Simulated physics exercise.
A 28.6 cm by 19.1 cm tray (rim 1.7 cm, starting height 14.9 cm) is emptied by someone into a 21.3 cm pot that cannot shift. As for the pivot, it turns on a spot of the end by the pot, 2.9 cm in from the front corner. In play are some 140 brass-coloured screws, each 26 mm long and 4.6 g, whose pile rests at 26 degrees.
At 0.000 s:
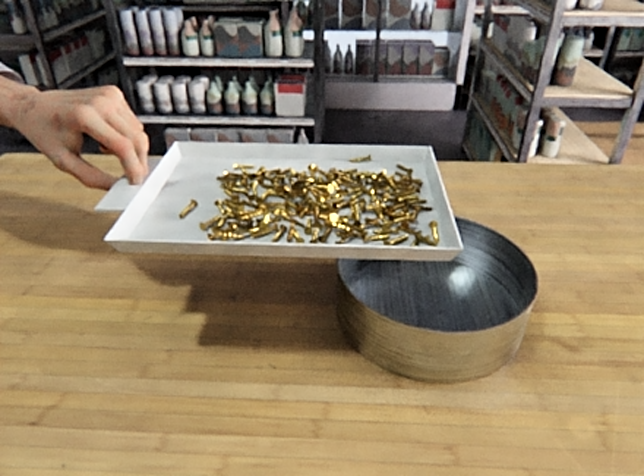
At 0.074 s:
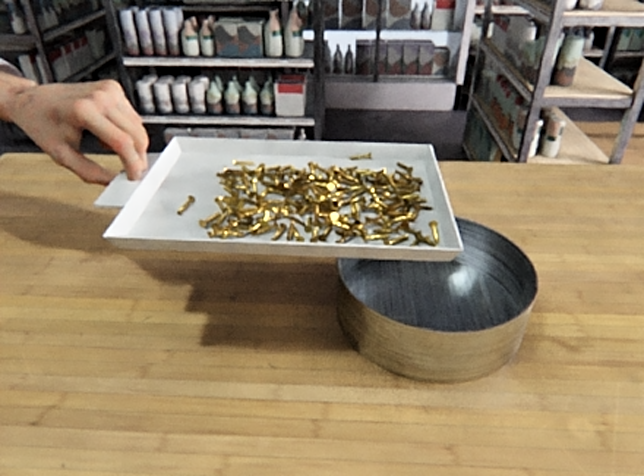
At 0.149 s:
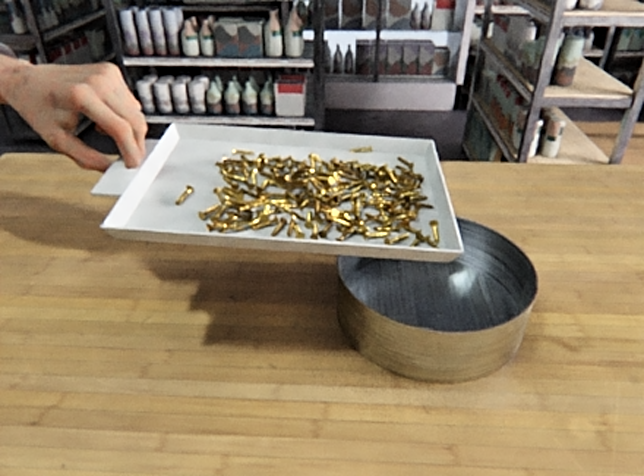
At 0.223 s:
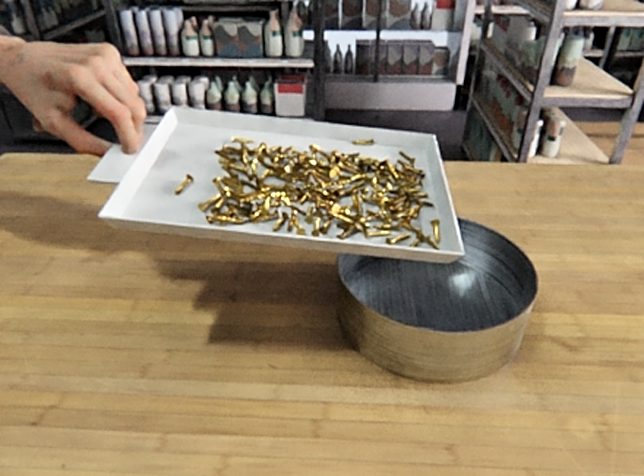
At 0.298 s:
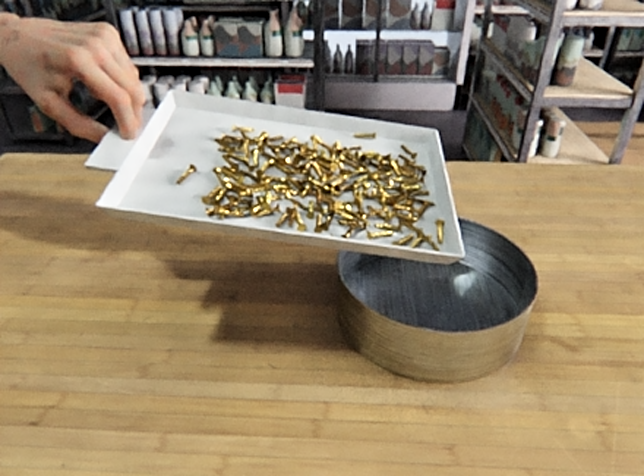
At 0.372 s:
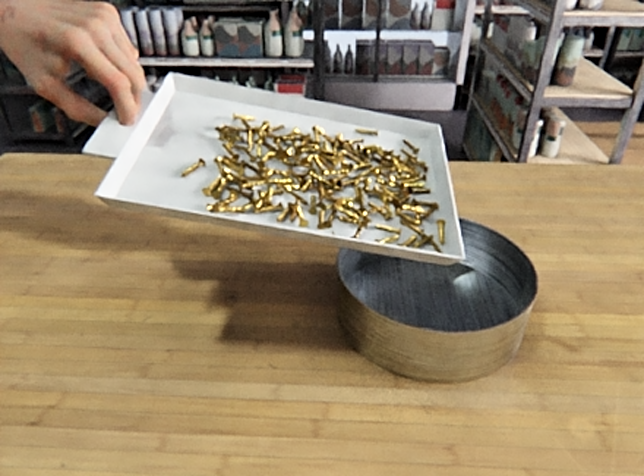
On a wooden workshop table, a hand raises the left side of a white tray of brass-coloured screws beside a round pot.
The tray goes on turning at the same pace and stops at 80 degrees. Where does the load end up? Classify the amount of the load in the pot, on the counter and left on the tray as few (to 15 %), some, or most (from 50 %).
Tray: Few. Pot: Some. Counter: Most.
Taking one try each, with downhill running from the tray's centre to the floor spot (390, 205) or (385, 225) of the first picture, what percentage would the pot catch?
Approximately 95 percent, then 55 percent.
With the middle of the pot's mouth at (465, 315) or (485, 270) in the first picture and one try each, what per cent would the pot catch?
In order, about 100 and about 35 per cent.
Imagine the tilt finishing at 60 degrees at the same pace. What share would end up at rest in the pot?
Roughly 25 %.
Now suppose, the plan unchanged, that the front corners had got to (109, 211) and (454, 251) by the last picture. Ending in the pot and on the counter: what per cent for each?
Per cent by place - pot 10, counter 90.
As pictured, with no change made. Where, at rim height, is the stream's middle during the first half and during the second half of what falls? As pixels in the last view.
First near (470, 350), later near (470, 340).
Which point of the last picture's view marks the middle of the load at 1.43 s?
I'd put it close to (450, 255).
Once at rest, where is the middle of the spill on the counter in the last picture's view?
(479, 423).
After 1.01 s, tilt 46 degrees; the tray holds 100 %, the pot 0 %.
Then, at 1.43 s, tilt 66 degrees; the tray holds 60 %, the pot 10 %.
Then, at 1.93 s, tilt 80 degrees; the tray holds 0 %, the pot 25 %.
In the end, at 3.0 s, tray 0 %, pot 25 %, counter 75 %.
